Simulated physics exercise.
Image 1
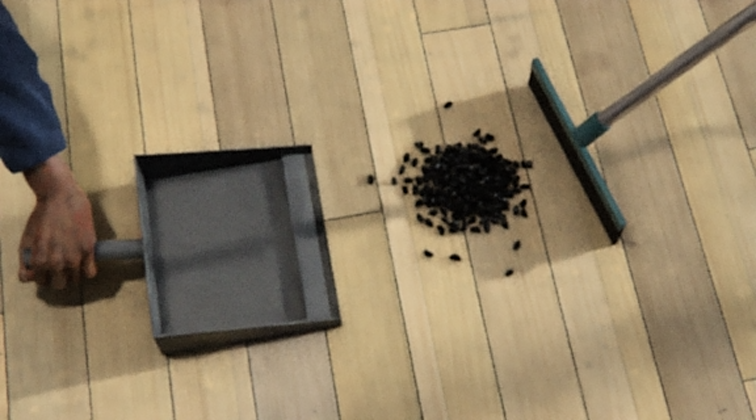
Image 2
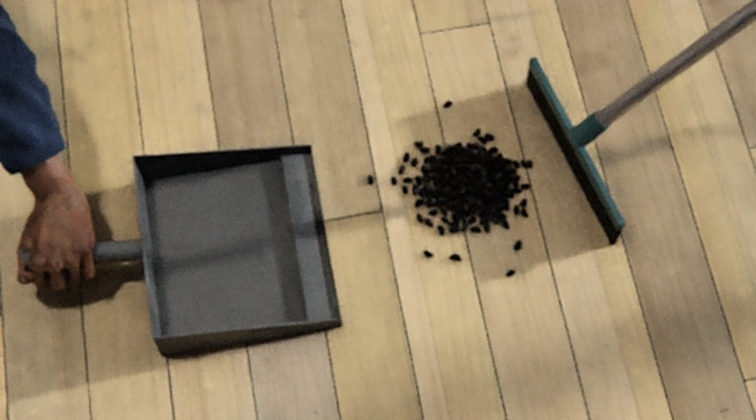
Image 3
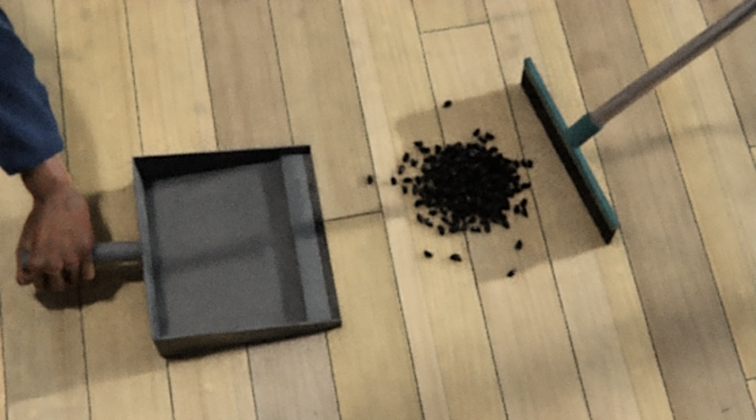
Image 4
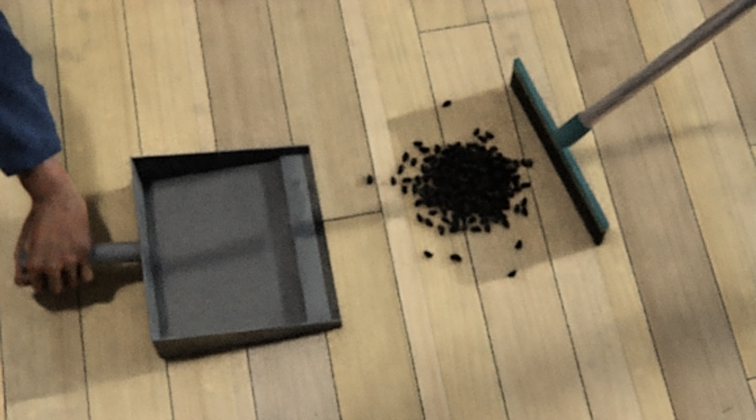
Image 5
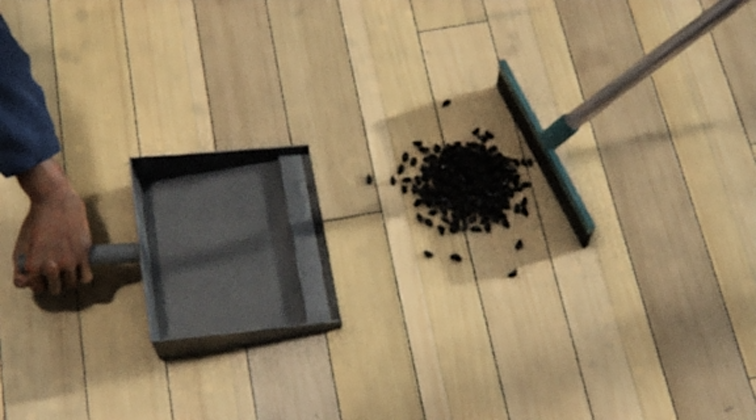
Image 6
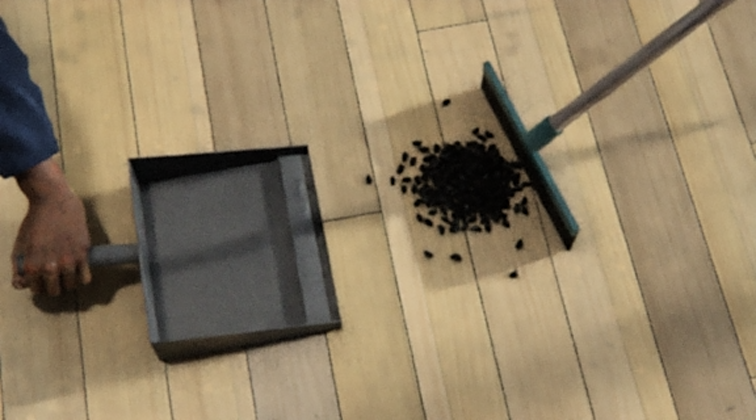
Teal squeegee-like blade sliding left across a wooden floor to the edge of a black bean pile, a hand holding a grey dustpan.
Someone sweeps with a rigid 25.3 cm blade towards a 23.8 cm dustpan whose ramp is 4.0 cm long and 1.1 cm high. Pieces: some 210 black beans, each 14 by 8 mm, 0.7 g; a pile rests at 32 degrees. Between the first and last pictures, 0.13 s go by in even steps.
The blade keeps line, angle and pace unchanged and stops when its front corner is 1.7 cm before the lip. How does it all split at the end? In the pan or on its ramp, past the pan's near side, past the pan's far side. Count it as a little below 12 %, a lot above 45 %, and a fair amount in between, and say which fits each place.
In the pan or on its ramp: A fair amount, past the pan's near side: A little, past the pan's far side: A little.
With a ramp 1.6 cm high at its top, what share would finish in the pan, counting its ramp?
Near 25 per cent, then.
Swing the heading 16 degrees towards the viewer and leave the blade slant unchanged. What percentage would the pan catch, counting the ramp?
That would give about 40 percent.
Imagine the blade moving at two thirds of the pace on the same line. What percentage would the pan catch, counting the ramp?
It would be around 20 percent.
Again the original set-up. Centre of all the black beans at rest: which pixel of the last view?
Approximately (325, 218) in the last view.
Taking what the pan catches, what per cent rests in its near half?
Some 30 per cent.
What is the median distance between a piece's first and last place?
That distance is around 20 cm.
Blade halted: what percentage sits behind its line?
Roughly 0 percent of it.
Then, 0.14 s after the last picture, middle of the blade 15 cm from the lip; 0 % over the lip, far side 5 %, near side 0 %.
Then, 0.24 s after the last picture, middle of the blade 7 cm from the lip; 0 % over the lip, far side 5 %, near side 0 %.
Then, 0.47 s after the last picture, middle of the blade 4 cm from the lip; 30 % over the lip, far side 5 %, near side 5 %.
In the end, pan 30 %, near side 5 %, far side 5 %, in front of the lip or behind the blade 60 %.
